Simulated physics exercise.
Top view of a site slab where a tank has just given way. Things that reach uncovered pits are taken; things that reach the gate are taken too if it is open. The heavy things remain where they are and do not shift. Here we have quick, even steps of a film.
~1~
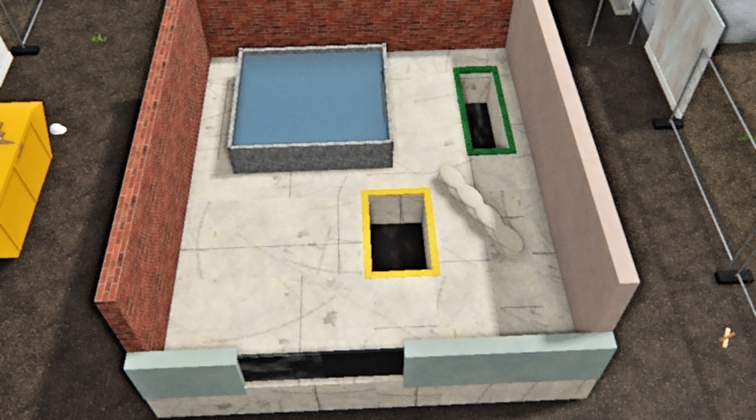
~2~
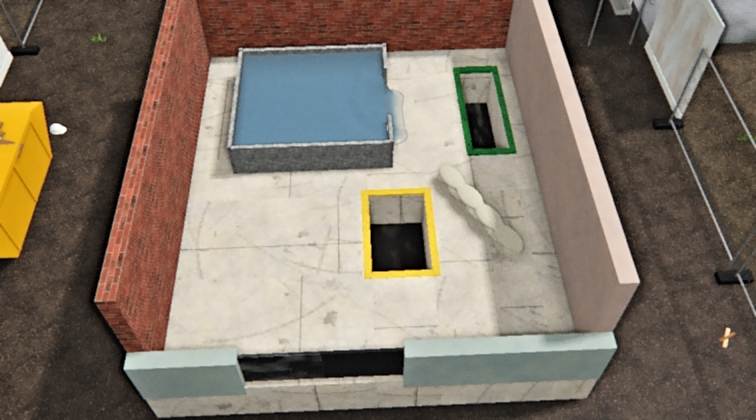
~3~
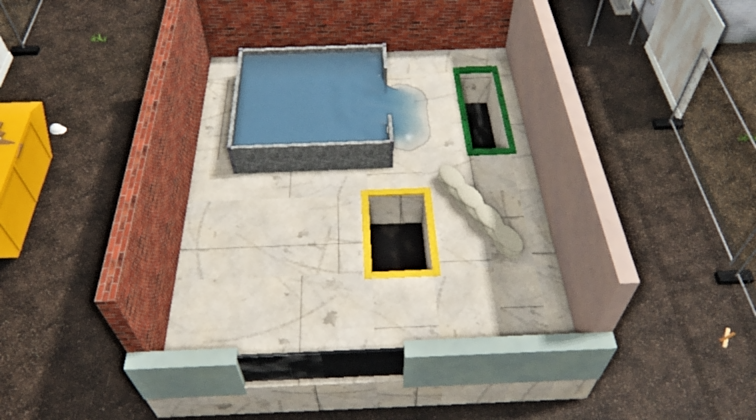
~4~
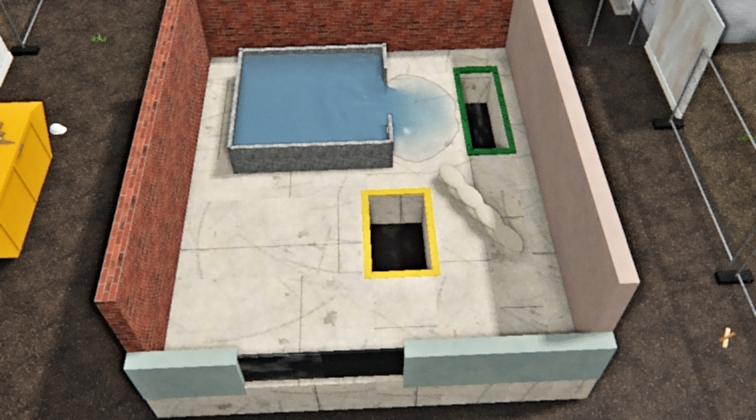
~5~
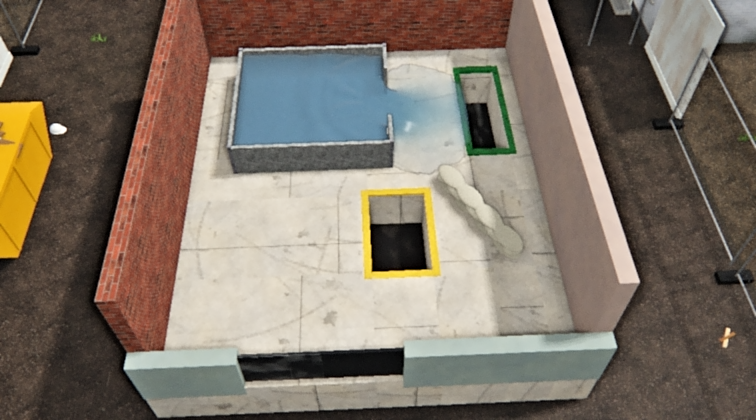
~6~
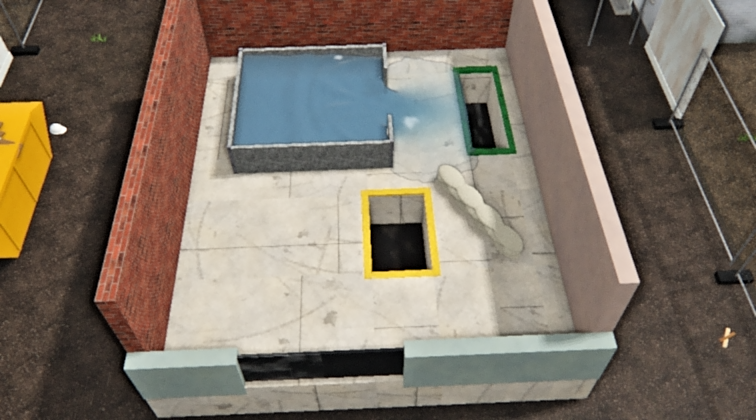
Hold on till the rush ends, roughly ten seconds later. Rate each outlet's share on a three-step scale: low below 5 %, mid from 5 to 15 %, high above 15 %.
Scale: Gate - low, green pit - high, yellow pit - low.
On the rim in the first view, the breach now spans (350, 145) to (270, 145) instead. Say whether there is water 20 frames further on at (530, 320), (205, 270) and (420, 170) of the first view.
So the first one is drenched, the next drenched, and the last left untouched.
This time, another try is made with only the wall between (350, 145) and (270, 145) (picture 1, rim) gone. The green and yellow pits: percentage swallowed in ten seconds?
Estimates in per cent: Green 2, yellow 20.
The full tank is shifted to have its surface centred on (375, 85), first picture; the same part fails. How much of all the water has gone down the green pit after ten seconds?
Green: 65 %.
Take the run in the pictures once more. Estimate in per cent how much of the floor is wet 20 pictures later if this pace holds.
Around 30 percent of it.
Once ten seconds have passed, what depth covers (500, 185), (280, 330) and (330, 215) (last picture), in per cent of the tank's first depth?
About 14, 4 and 0 percent, in that order.
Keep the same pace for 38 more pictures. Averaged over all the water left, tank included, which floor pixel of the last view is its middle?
I'd put my finger on (361, 136).
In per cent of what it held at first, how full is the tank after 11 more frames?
Close to 66 in a hundred.
A moment on, water covers 15 % of the floor; the gate 0 %, the green pit 8 %, the yellow pit 0 %.
Next, water covers 20 % of the floor; the gate 0 %, the green pit 18 %, the yellow pit 0 %.
Then, water covers 30 % of the floor; the gate 0 %, the green pit 31 %, the yellow pit 0 %.
Later, water covers 40 % of the floor; the gate 0 %, the green pit 44 %, the yellow pit 0 %.
In the end, water covers 65 % of the floor; the gate 0 %, the green pit 54 %, the yellow pit 1 %.
